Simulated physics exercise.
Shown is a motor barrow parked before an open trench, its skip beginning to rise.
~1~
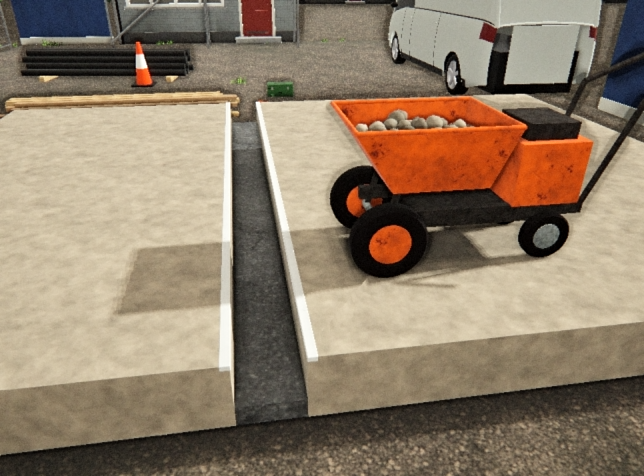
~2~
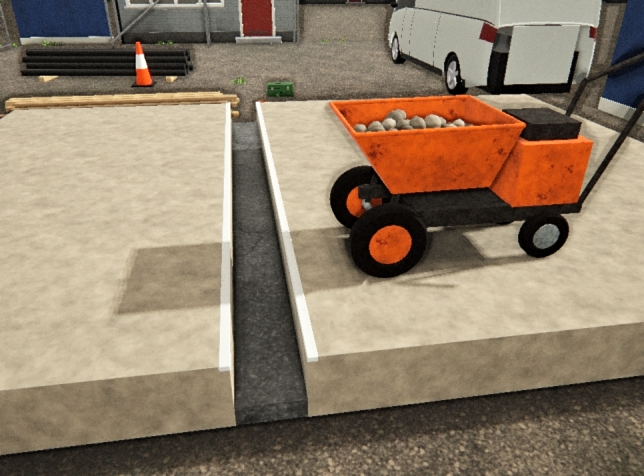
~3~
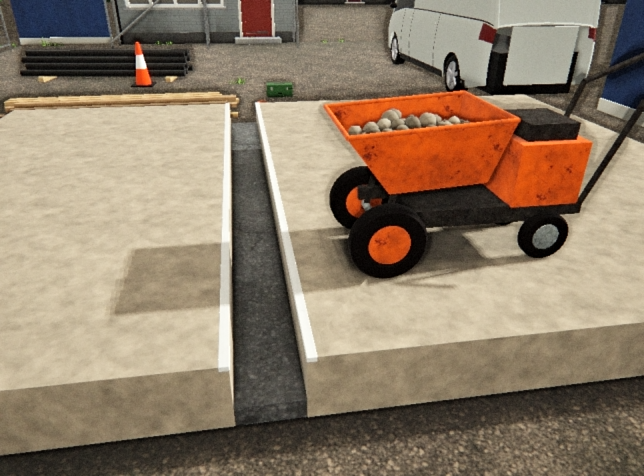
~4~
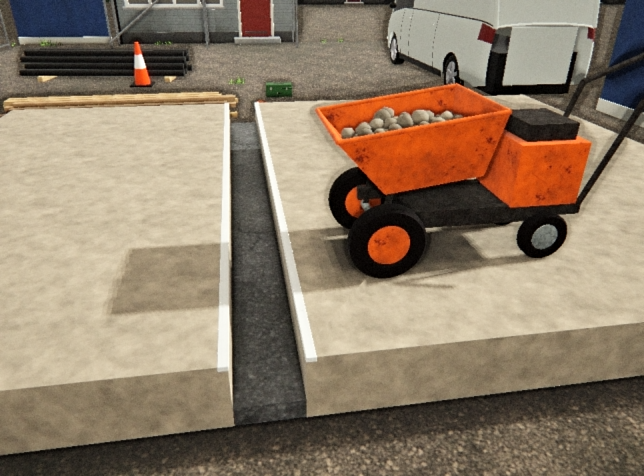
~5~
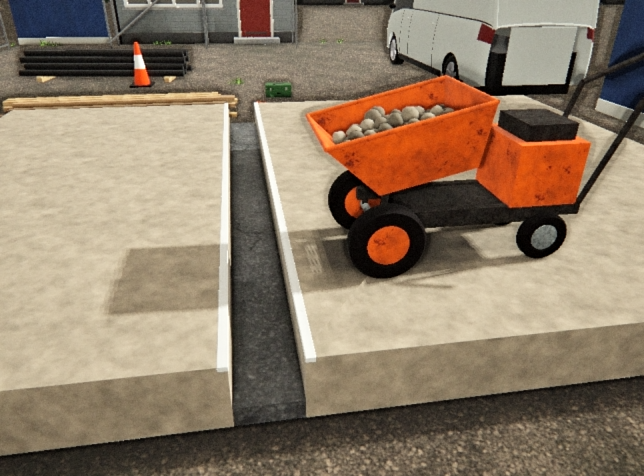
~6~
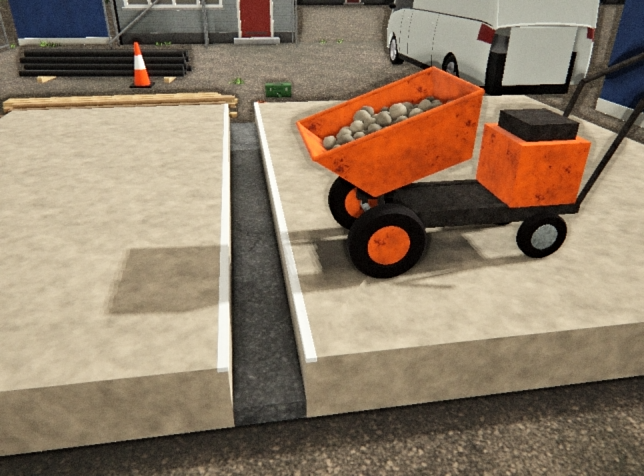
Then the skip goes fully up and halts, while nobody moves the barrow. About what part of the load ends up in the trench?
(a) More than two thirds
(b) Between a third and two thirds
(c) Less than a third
(a) More than two thirds.
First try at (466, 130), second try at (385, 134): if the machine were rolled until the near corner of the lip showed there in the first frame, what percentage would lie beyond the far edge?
The first spot yields roughly 0 percent, the second roughly 0 percent.
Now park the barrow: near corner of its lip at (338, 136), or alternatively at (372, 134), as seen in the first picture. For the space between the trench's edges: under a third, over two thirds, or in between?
Try one, the middle third; try two, above two thirds.
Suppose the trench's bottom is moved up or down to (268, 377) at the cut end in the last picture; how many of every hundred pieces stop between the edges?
Around 50 per cent.
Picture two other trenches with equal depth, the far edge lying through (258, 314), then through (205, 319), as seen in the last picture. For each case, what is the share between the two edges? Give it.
About 10 %, then 100 %.
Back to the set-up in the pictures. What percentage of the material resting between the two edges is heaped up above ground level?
Estimate: Near 5 in a hundred.
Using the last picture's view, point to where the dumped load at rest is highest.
I'd place the summit at about pixel (195, 256).
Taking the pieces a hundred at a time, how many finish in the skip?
It comes to about 0 percent.
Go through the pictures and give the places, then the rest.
Lip of the skip at (357, 135), level; top of the load at (421, 126), river pebbles; first edge of the trench at (303, 309); far edge at (225, 317), the trench over half as wide as the skip, and about as deep as wide, in the first frame.
Lip of the skip at (355, 136), level; top of the load at (419, 125), in the second frame.
Lip of the skip at (348, 139), tipped barely; top of the load at (423, 134), in the third frame.
Lip of the skip at (338, 143), tipped a little; top of the load at (416, 131), in the fourth frame.
Lip of the skip at (327, 150), tipped a little; top of the load at (424, 121), in the fifth frame.
Lip of the skip at (314, 159), tipped clearly; top of the load at (413, 117); first edge of the trench at (301, 310); far edge at (223, 318), in the sixth frame.
Soon, skip tipped steeply; all in the skip.
A while on, skip tipped right over; most in the skip; a small part in or heaped over the trench; a stray few beyond it; a stray few falling.
Towards the end, skip tipped right over; a small part in the skip; most in or heaped over the trench; a small part beyond it.
Finally, skip tipped right over; most in or heaped over the trench; a small part beyond it.
